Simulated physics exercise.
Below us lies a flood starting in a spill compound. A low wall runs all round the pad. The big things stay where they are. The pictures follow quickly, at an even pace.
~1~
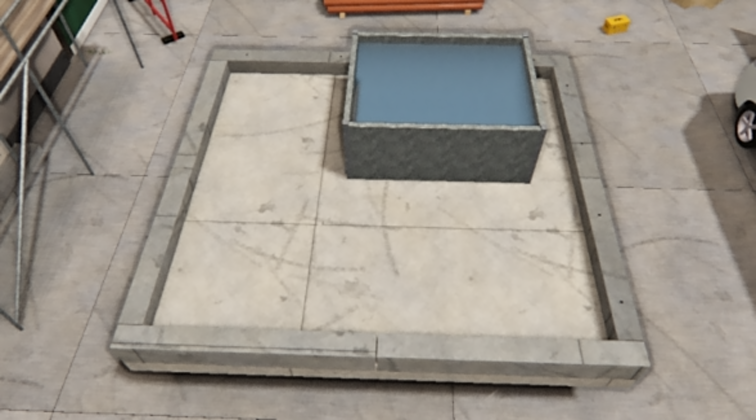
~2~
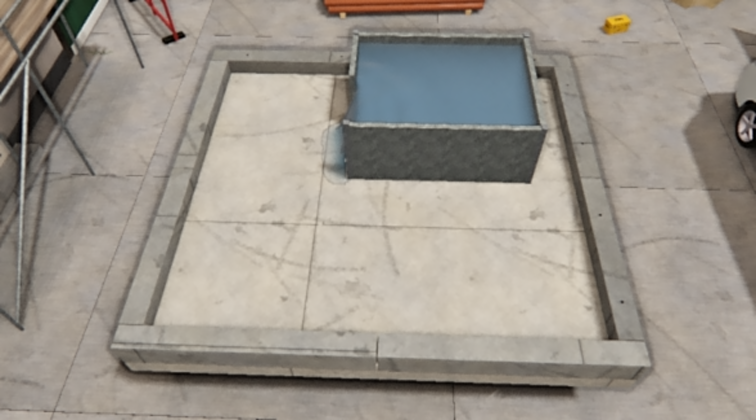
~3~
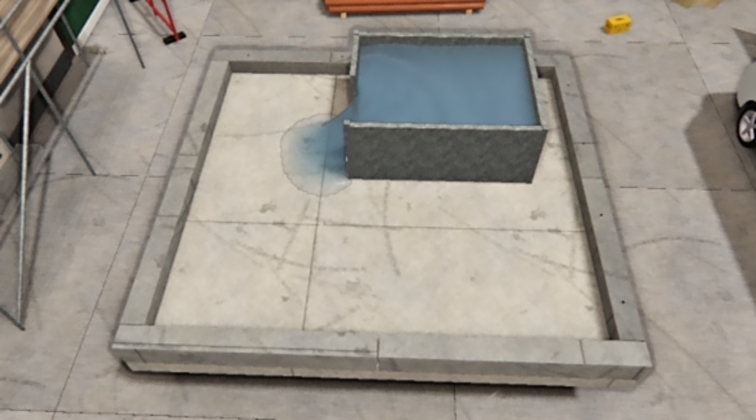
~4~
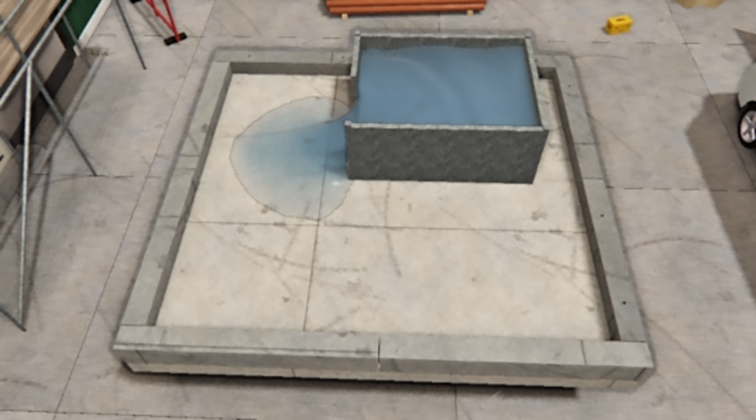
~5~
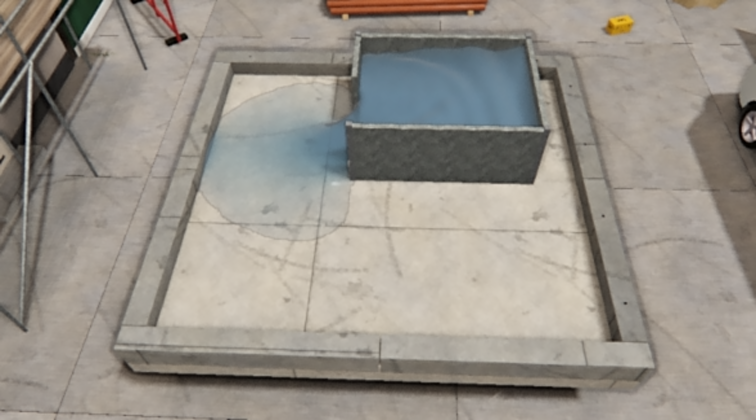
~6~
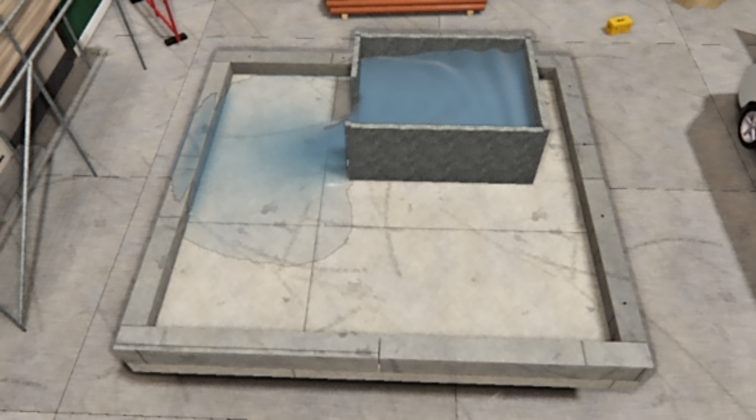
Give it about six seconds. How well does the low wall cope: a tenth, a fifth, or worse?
Over the wall goes from a tenth to a fifth.
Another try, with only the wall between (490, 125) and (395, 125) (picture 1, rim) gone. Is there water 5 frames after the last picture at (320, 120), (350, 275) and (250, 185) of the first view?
One after the other: Free of water, wet, free of water.
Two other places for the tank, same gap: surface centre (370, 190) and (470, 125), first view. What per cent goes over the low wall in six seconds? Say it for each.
In turn 26 and 12 per cent.
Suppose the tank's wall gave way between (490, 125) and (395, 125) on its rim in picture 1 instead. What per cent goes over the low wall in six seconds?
Some 14 per cent.
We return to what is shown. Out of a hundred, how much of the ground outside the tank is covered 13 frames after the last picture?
Near 50 in a hundred.
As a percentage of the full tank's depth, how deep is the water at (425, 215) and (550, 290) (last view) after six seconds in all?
In turn 4 and 16 in a hundred.
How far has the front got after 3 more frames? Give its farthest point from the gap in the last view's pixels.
Roughly at (160, 318).
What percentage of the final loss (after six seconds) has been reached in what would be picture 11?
Roughly 10 per cent.
A moment on, water covers 35 % of the floor; the low wall has let 1 % over.
Next, water covers 40 % of the floor; the low wall has let 2 % over.
Then, water covers 50 % of the floor; the low wall has let 11 % over.
Later, water covers 80 % of the floor; the low wall has let 15 % over.
In the end, water covers 80 % of the floor; the low wall has let 16 % over.
